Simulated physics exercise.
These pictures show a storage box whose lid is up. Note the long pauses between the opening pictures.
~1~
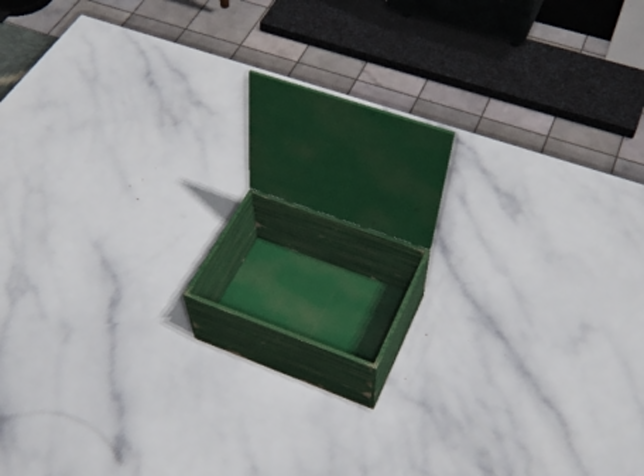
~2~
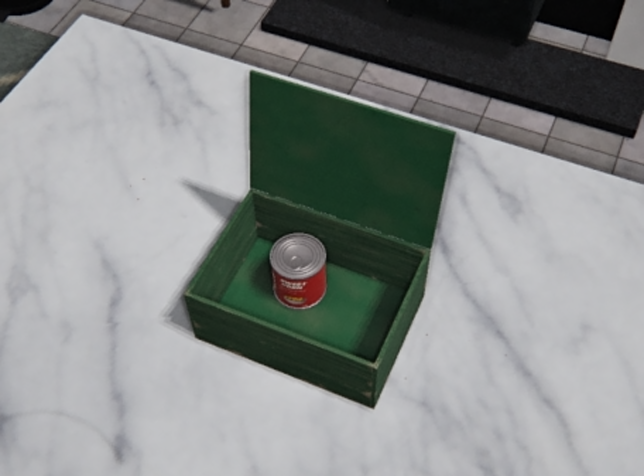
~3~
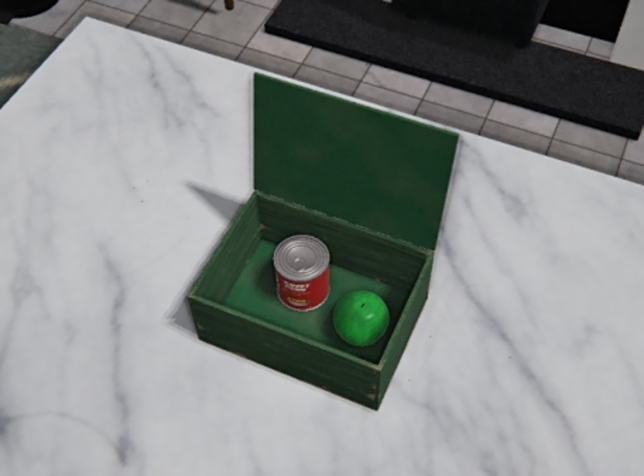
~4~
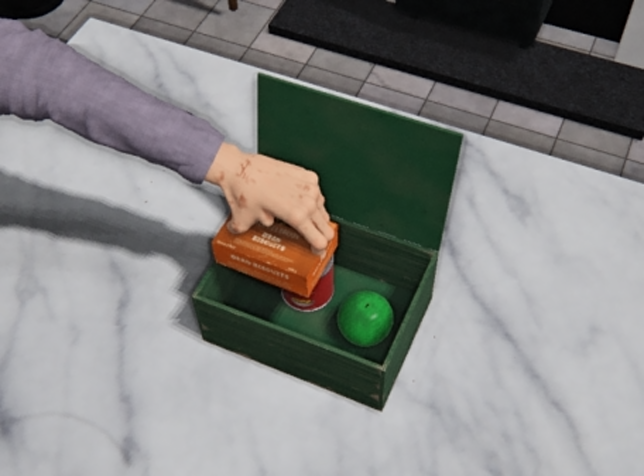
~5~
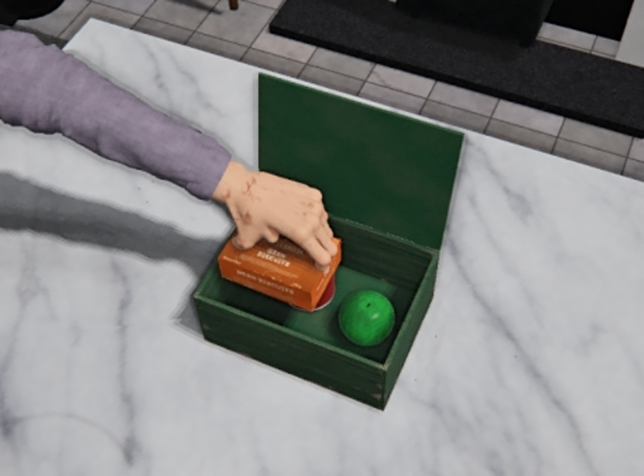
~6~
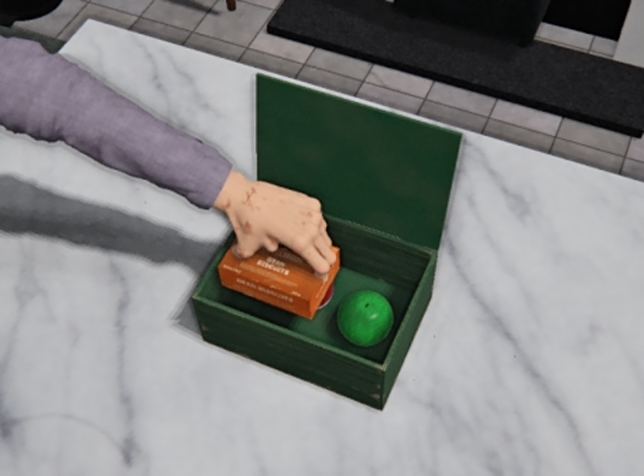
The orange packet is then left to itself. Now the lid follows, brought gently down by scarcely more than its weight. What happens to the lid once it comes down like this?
The lid comes to rest on the rim.
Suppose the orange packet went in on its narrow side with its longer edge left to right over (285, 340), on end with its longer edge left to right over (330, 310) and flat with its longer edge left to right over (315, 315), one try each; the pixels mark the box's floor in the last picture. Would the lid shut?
First try: It comes fully down; second try: It gets propped open; third try: It comes fully down.
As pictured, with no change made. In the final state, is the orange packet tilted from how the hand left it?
Observation: It tilts over.
Then, 0.70 s later than the last frame, orange packet on its side near (271, 310).
Then, 1.50 s later than the last frame, lid 66° above the rim; orange packet on its side near (271, 310).
Then, 1.80 s later than the last frame, lid 33° above the rim; orange packet on its side near (271, 310).
Then, 2.00 s later than the last frame, lid 4° above the rim; orange packet on its side near (271, 310).
When it is over, lid shut; lying over in the box, orange packet; the other 2 as before. End places, in pixels of the last picture, orange packet near (271, 310).
